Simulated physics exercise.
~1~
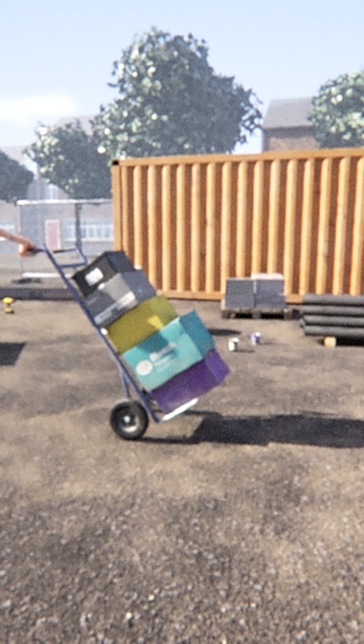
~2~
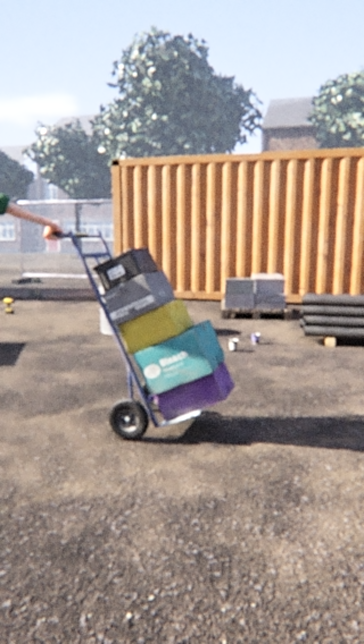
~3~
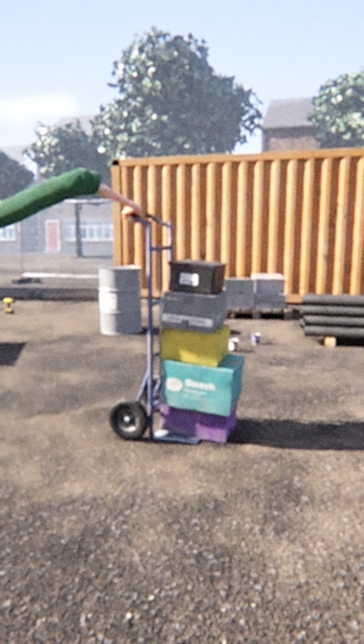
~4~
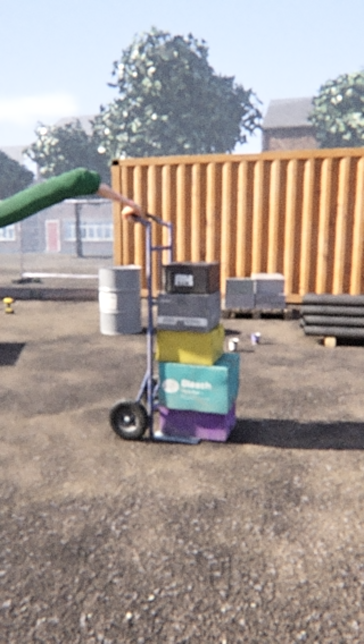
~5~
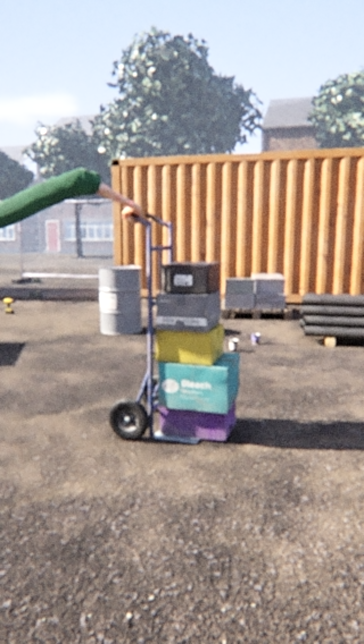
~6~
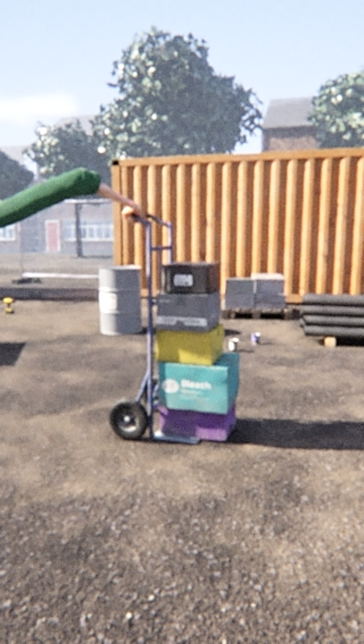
A hand truck leans back to the left on a gravel yard, seen from the side by a still camera, with a green-sleeved arm gripping its handle from the left. It carries a stack of five closed boxes, purple at the bottom, then turquoise, yellow, grey and a small black one on top. Behind stand an orange container, dark pipes, trees and a fence. The arm swings the truck upright, uncovering a pale drum behind it. The boxes tip slightly forward, then settle back, and the whole stack stands still on the plate, nothing fallen.
